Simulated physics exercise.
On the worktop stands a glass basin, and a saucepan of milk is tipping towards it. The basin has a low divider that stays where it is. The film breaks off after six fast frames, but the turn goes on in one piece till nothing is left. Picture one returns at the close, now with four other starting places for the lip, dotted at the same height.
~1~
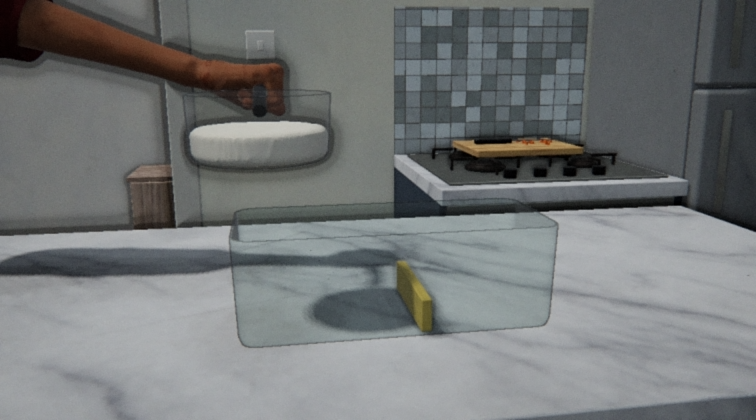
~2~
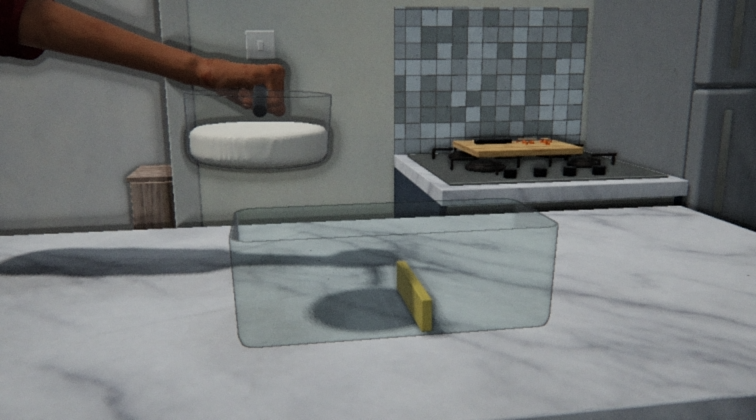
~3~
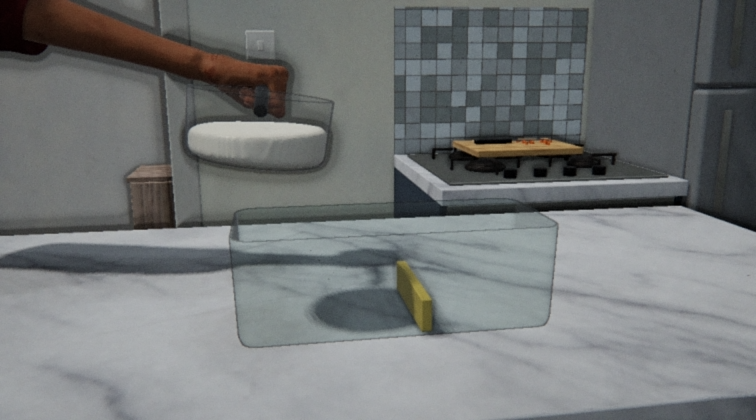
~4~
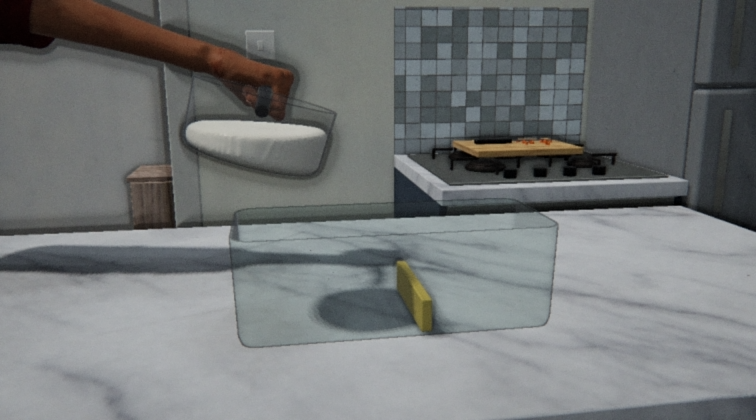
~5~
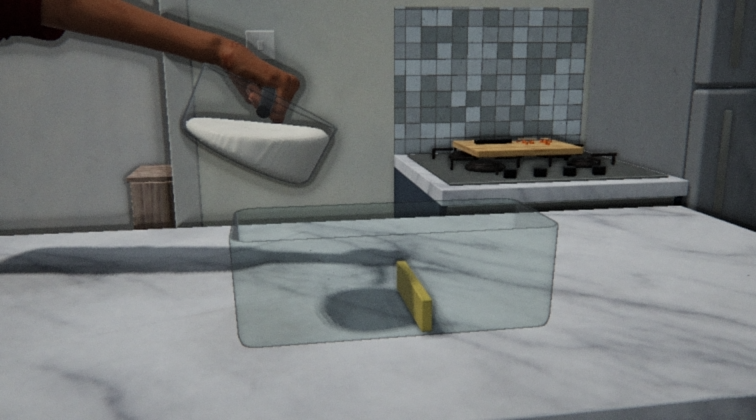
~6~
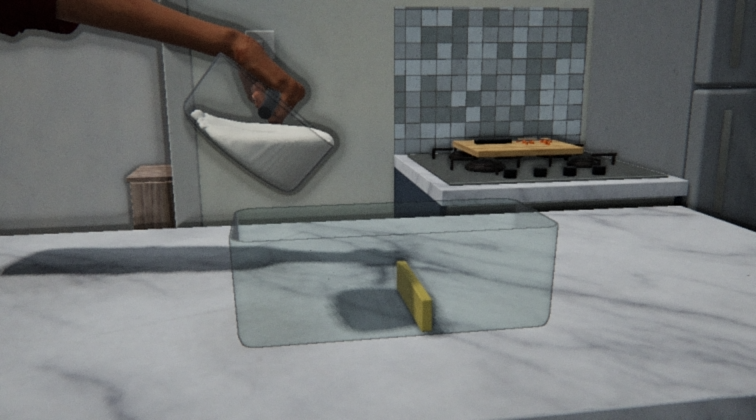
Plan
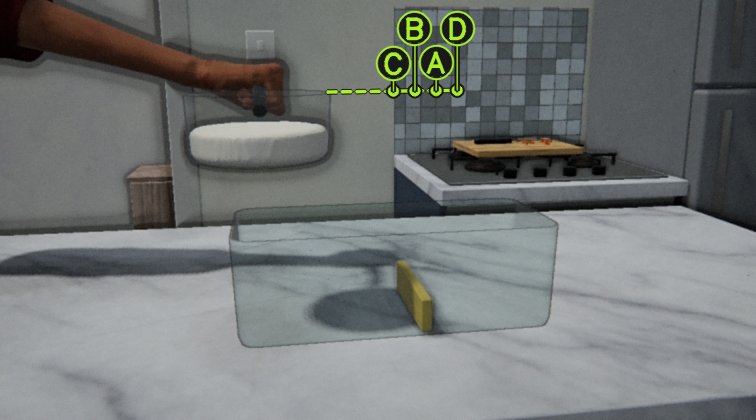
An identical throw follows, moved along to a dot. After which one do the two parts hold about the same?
C works best here.
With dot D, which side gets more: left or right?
The right one.
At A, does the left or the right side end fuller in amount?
The right one.
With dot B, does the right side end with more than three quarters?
No.
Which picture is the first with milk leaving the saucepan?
Picture 6.
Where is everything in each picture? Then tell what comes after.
Upright, lip at (327, 92); basin from (238, 346) to (548, 323); top of the wall at (413, 279); nothing has left yet, in the first picture.
Upright, lip at (328, 94); nothing has left yet, in the second picture.
Tipped about 7°, lip at (331, 101); nothing has left yet, in the third picture.
Tipped about 16°, lip at (334, 111); nothing has left yet, in the fourth picture.
Tipped about 27°, lip at (335, 126); nothing has left yet, in the fifth picture.
Tipped about 41°, lip at (333, 143); milk is over the lip, down to (333, 143), in the sixth picture.
In lime, A at (436, 90); B at (414, 90); C at (393, 91); D at (457, 90).
If A is chosen, about 22 % ends left of the wall and 77 % right of it.
If B is chosen, about 36 % ends left of the wall and 64 % right of it.
If C is chosen, about 50 % ends left of the wall and 48 % right of it.
If D is chosen, about 8 % ends left of the wall and 91 % right of it.
